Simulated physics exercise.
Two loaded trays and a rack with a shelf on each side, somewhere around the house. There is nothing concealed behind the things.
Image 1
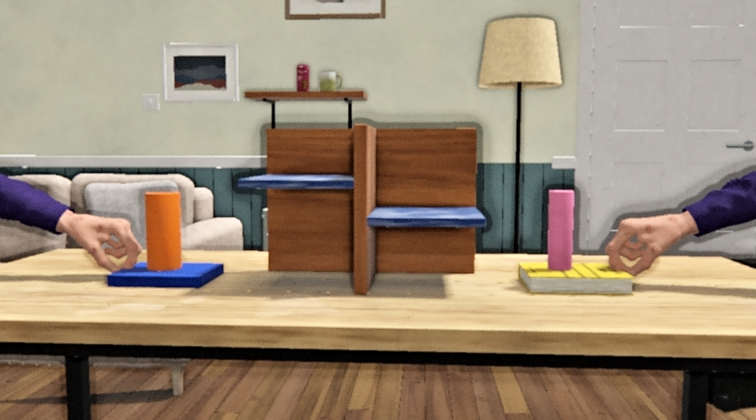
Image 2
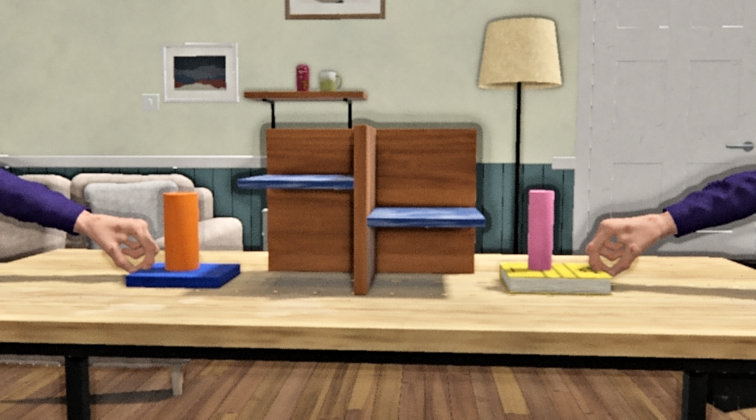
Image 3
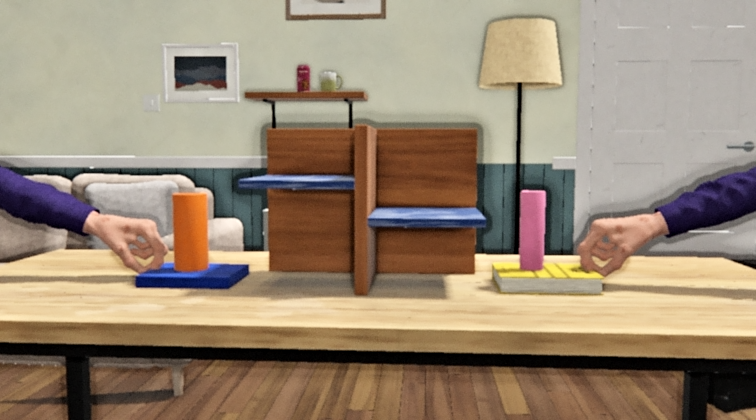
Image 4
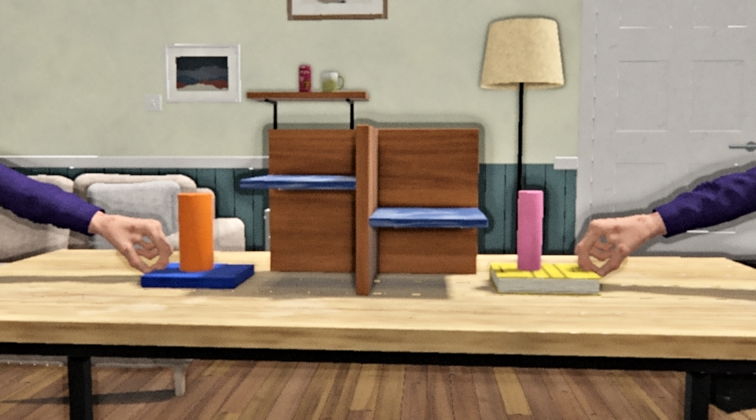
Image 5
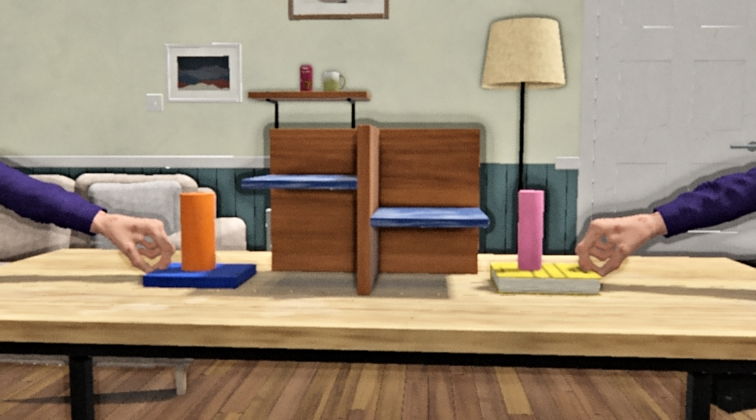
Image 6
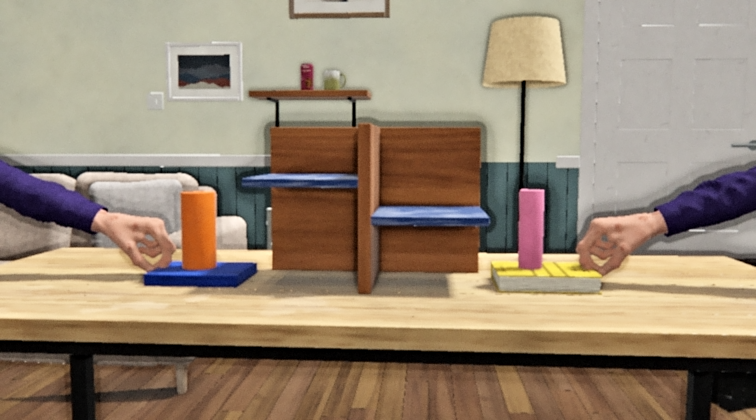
Two hands sliding a blue board with an orange candle and a yellow book with a pink candle inward, then staying nearly still.
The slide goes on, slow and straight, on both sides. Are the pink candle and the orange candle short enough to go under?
The pink candle does not fit; the orange candle fits.
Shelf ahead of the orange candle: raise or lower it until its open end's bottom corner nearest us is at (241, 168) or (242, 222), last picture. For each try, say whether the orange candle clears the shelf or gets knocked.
The orange candle rides in untouched; gets knocked.
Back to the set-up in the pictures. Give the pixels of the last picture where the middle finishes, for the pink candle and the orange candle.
(478, 256) and (297, 232), approximately.
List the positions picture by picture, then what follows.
The first picture shows hands sliding the things forward; pink candle (561, 230); orange candle (164, 231); yellow book (573, 278).
The second picture shows hands sliding the things forward; orange candle (181, 231); shelf (366, 206).
The third picture shows hands sliding the things forward; pink candle (532, 231); blue board (196, 275).
The fourth picture shows hands sliding the things forward; orange candle (196, 231); yellow book (542, 278).
The fifth picture shows hands sliding the things forward; pink candle (530, 231); shelf (369, 206).
The sixth picture shows hands sliding the things forward; pink candle (531, 229); orange candle (199, 230); blue board (203, 274).
Then, 0.90 s after the last picture, pink candle tipped 14° from how it was near (495, 227); orange candle riding along near (249, 231).
Then, 1.20 s after the last picture, pink candle tipped 73° from how it was near (509, 246); orange candle riding along near (272, 231).
At rest, the pink candle is knocked back, near (478, 256); the orange candle passes below, near (297, 231).
